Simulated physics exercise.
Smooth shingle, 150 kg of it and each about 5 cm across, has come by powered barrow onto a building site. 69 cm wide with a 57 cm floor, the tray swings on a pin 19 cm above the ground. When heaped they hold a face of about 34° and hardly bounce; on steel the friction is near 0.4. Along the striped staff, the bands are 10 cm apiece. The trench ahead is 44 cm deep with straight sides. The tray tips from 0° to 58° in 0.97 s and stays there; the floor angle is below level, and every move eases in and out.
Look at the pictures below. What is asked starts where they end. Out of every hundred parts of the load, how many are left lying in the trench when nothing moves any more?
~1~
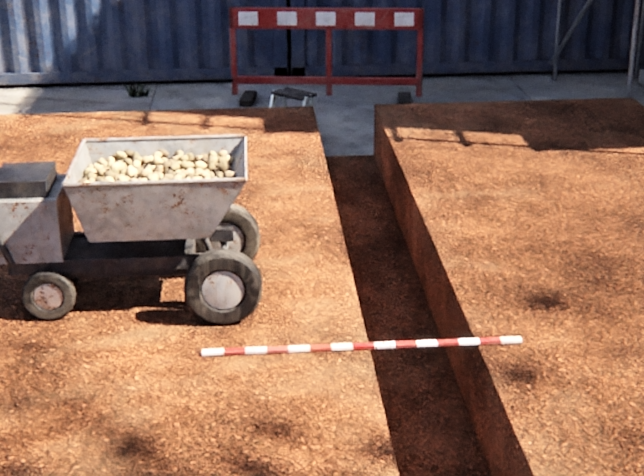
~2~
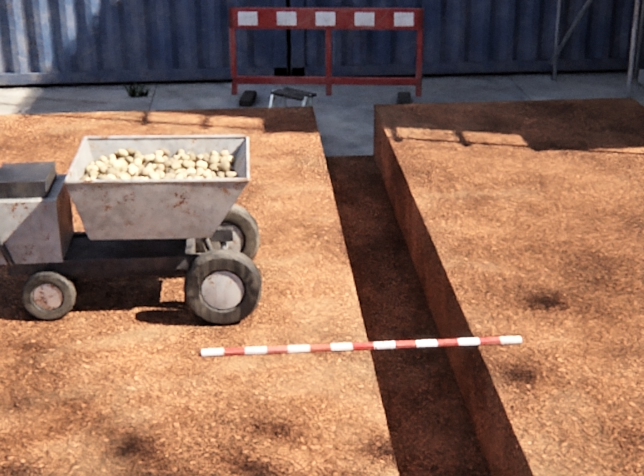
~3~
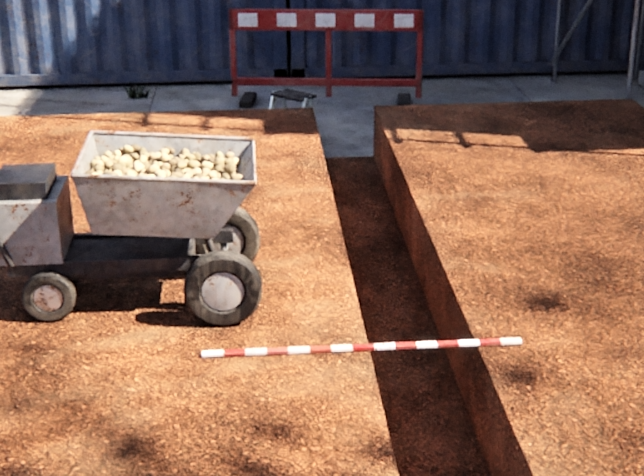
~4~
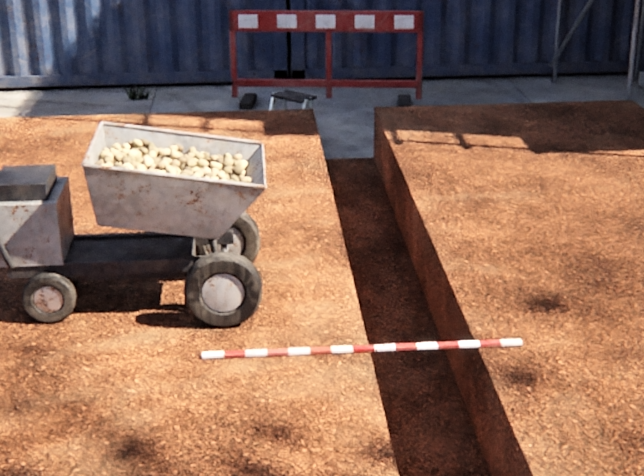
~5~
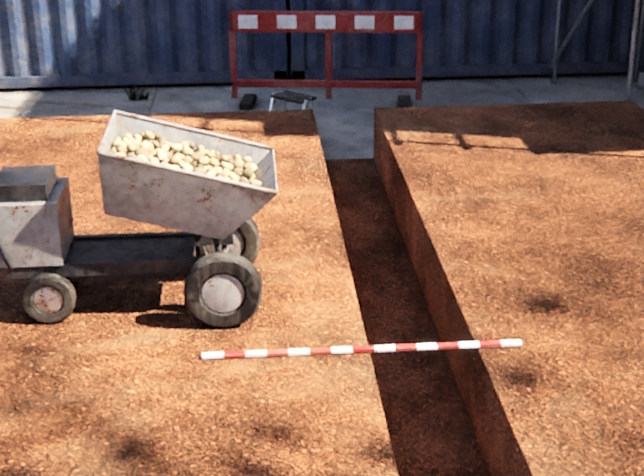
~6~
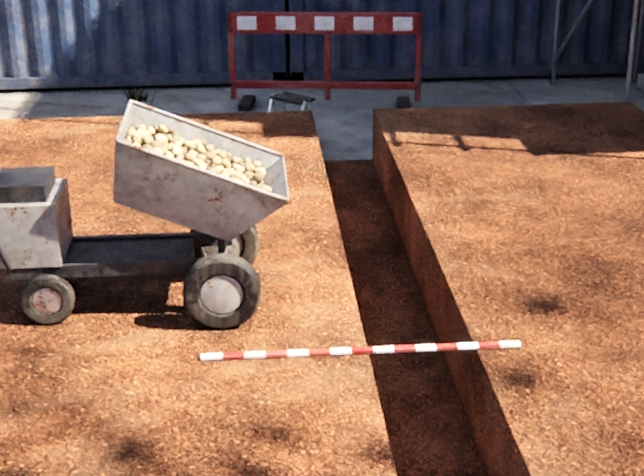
Around 55 in every hundred.
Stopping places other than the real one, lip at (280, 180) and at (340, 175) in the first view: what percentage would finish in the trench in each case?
Estimates: 55 % then 30 %.
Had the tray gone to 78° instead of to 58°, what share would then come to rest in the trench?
Roughly 100 percent.
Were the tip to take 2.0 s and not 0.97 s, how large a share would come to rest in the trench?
Around 50 per cent would end in the trench.
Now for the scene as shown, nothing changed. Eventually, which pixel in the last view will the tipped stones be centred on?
(406, 357).
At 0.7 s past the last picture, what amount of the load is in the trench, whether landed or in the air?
Roughly 10 percent of the load.
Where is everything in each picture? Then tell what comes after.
The tray is at 0°, its lip at (246, 180); the top of the load is at (141, 165), in the first picture.
Lip at (249, 180), floor tilted 1°, highest stones at (142, 163), in the second picture.
The tray is at 4°, its lip at (255, 183); the top of the load is at (132, 159), in the third picture.
The tray is at 9°, its lip at (266, 187); the top of the load is at (125, 152), in the fourth picture.
The tray is at 15°, its lip at (277, 193); the top of the load is at (128, 145), in the fifth picture.
The tray is at 22°, its lip at (289, 201); the top of the load is at (138, 137), in the sixth picture.
Then, 0.3 s after the last picture the floor is at 49°, 100 % in the tray; the foremost stones are at (309, 217).
Then, 0.7 s after the last picture the floor is at 58°, 87 % in the tray, 5 % short of the trench, 8 % in the trench; the foremost stones are at (392, 291).
Then, 1.0 s after the last picture the floor is at 58°, 59 % in the tray, 5 % short of the trench, 36 % in the trench; the foremost stones are at (448, 360).
Then, 3.0 s after the last picture the floor is at 58°, 40 % in the tray, 4 % short of the trench, 55 % in the trench; the foremost stones are at (449, 370).
